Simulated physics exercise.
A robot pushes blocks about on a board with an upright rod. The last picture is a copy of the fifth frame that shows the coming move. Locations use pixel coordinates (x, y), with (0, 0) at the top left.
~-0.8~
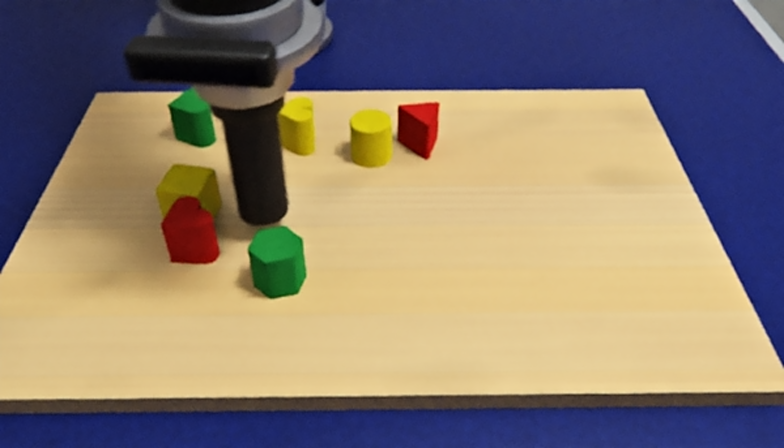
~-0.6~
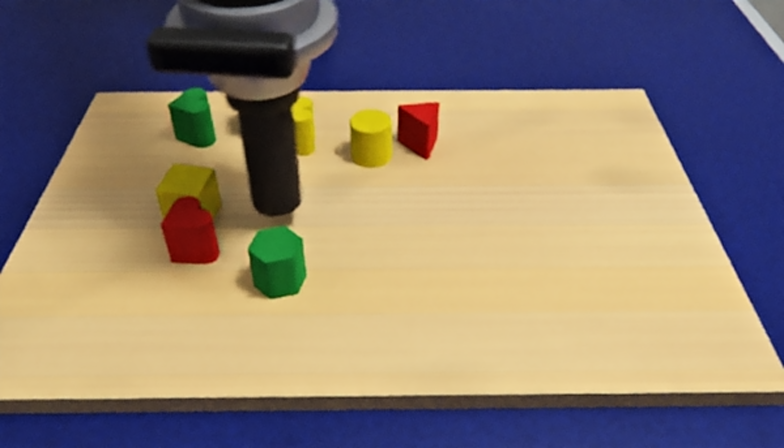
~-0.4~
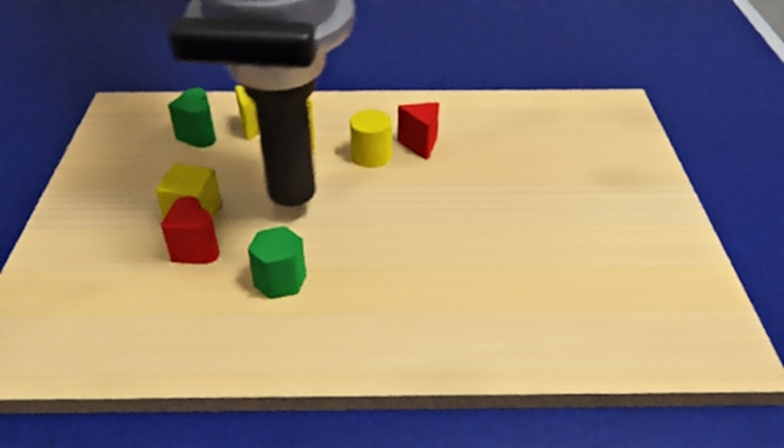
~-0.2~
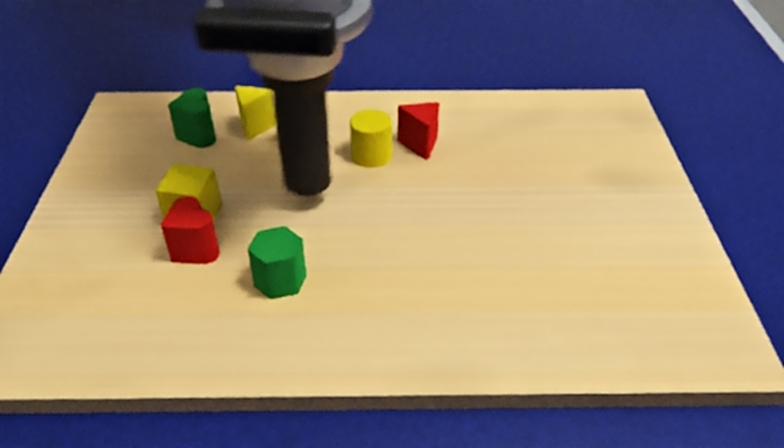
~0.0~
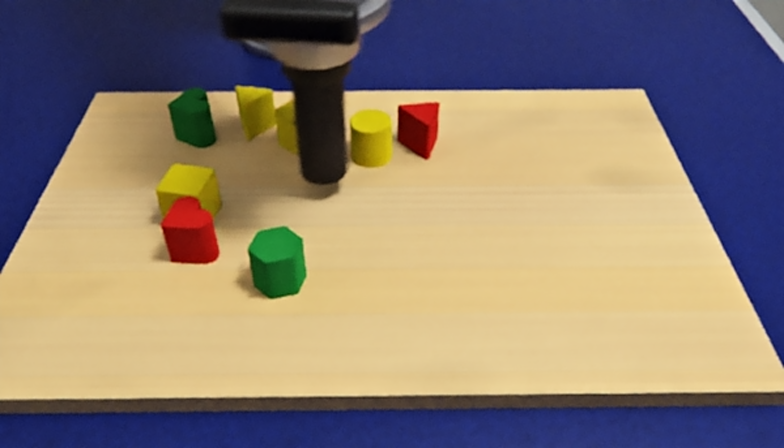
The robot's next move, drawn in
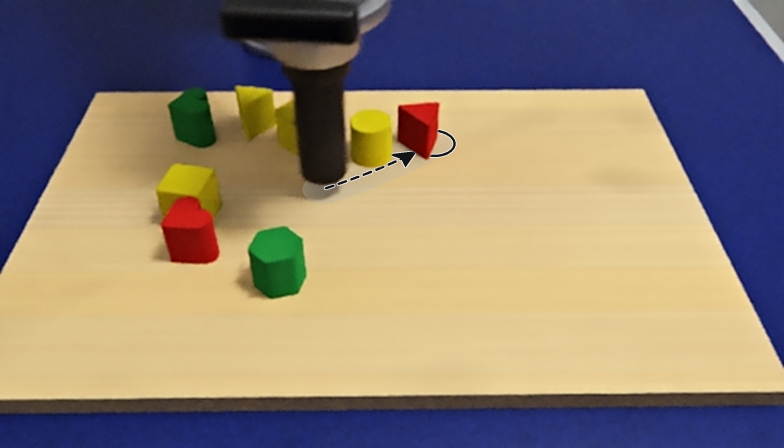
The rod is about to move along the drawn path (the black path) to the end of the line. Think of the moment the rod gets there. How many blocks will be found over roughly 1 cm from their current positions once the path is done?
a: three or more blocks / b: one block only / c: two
c - two.
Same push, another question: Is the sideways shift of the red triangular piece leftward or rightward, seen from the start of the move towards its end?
It gets pushed left.
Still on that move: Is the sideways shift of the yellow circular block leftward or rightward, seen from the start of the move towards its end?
The answer is left.
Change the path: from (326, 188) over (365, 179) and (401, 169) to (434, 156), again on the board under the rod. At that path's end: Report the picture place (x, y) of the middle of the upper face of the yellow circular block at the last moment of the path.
My prediction: (386, 109).
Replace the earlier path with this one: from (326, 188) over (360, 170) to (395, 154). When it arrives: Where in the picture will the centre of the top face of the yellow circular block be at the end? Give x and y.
I'd expect the centre of its top face to be at (403, 95).
Drawn move, from (326, 188) through (384, 167) to (433, 143).
What follows on the original path. One third of the way, rod (365, 156); yellow circular block (379, 114).
Two thirds of the way, rod (401, 141); yellow circular block (394, 99); red triangular piece (430, 102), turned 45° clockwise.
At the end, rod (434, 126); yellow heart block still; yellow circular block (399, 93); red triangular piece (446, 89).
